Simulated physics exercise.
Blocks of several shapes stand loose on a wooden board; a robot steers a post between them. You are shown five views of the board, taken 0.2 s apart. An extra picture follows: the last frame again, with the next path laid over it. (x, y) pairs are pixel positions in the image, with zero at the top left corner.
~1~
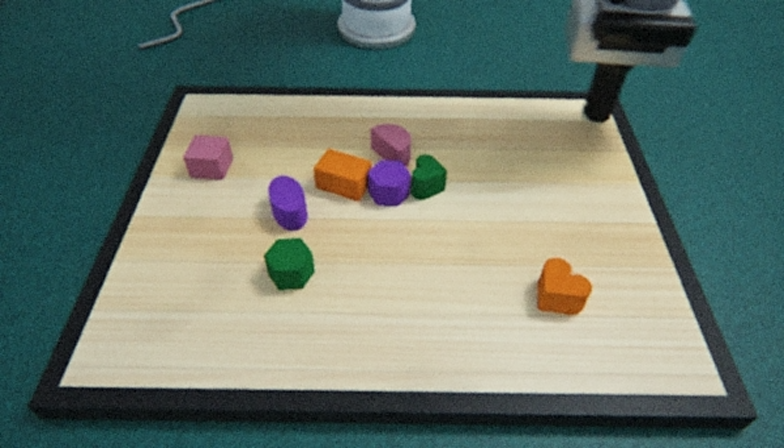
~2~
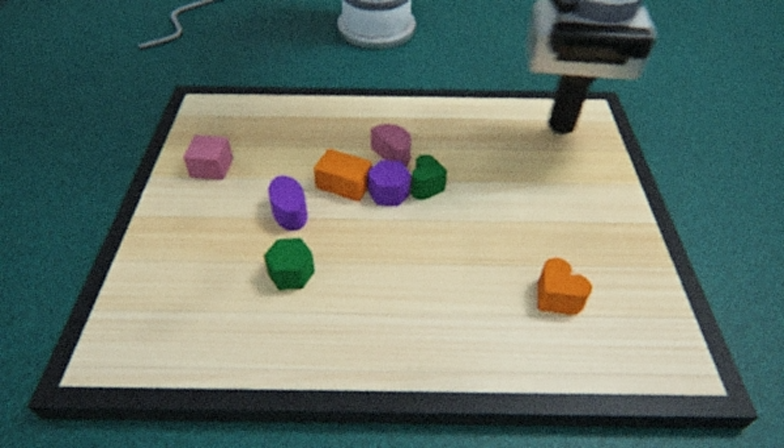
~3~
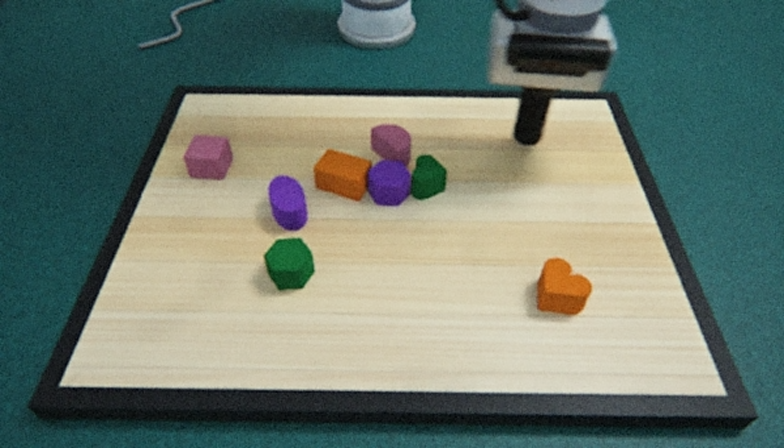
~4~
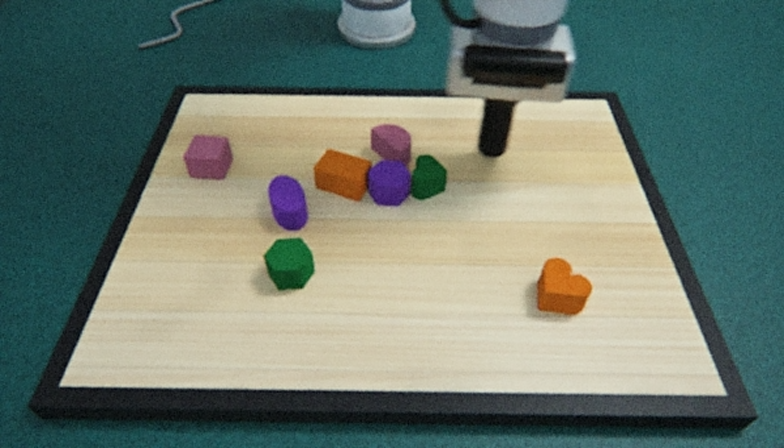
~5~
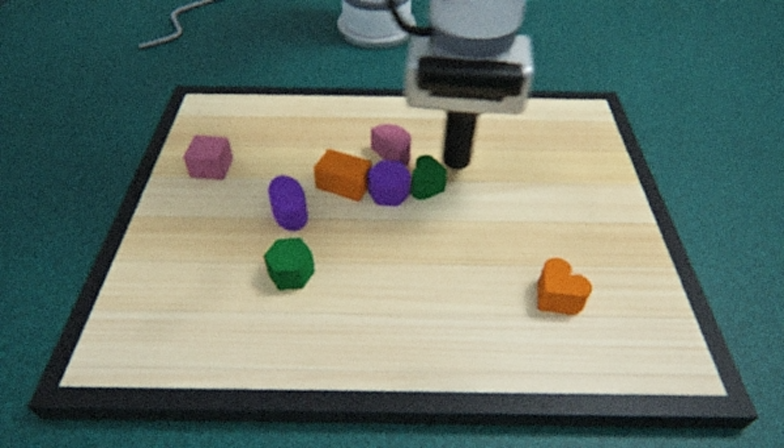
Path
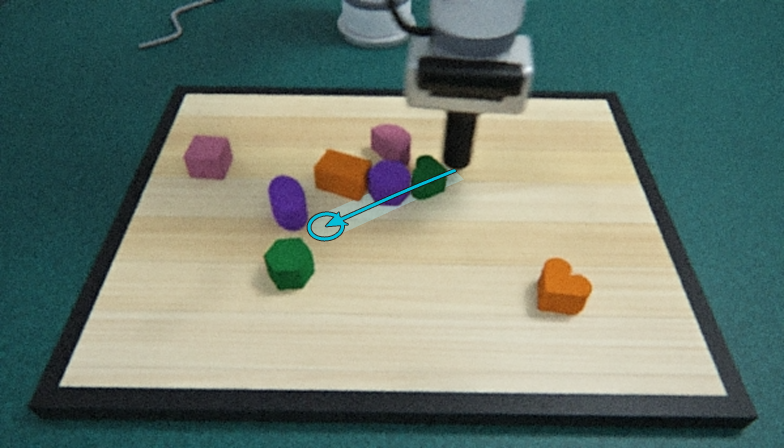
A robot arm holding a black post hangs over the upper right of a pale wooden board with a black rim, on a green surface, seen from above at an angle. A pink block sits at left, purple, orange, pink and green blocks cluster near the upper middle, and an orange heart lies lower right. The post glides left and slightly down beside the green heart, while blocks and camera stay still.
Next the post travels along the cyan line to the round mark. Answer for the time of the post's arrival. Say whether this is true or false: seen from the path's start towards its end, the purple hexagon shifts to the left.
The statement is correct.
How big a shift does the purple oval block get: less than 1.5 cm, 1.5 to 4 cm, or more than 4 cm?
Shift of under 1.5 cm.
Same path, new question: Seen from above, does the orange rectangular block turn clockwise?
Yes, it checks out.
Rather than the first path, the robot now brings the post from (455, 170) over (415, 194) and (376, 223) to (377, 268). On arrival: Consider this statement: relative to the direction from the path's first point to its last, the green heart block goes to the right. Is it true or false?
The statement is false.
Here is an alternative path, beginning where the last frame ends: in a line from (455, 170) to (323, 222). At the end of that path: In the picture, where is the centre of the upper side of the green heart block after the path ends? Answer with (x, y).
It is going to be at (414, 194).
The drawn path runs straight from (455, 170) to (326, 226).
The first path, step by step. One third of the way, post (414, 177); purple hexagon (379, 181), turned 40° clockwise; green heart block (416, 192), turned 30° anticlockwise.
Two thirds of the way, post (370, 196); orange rectangular block (333, 164), turned 25° clockwise; purple hexagon (340, 203), turned 55° clockwise; green heart block (411, 198), turned 70° anticlockwise.
At the end, post (325, 216); purple oval block (282, 193), turned 15° clockwise; orange rectangular block (333, 164), turned 25° clockwise; purple hexagon (296, 228), turned 35° clockwise; green heart block (411, 198), turned 70° anticlockwise.
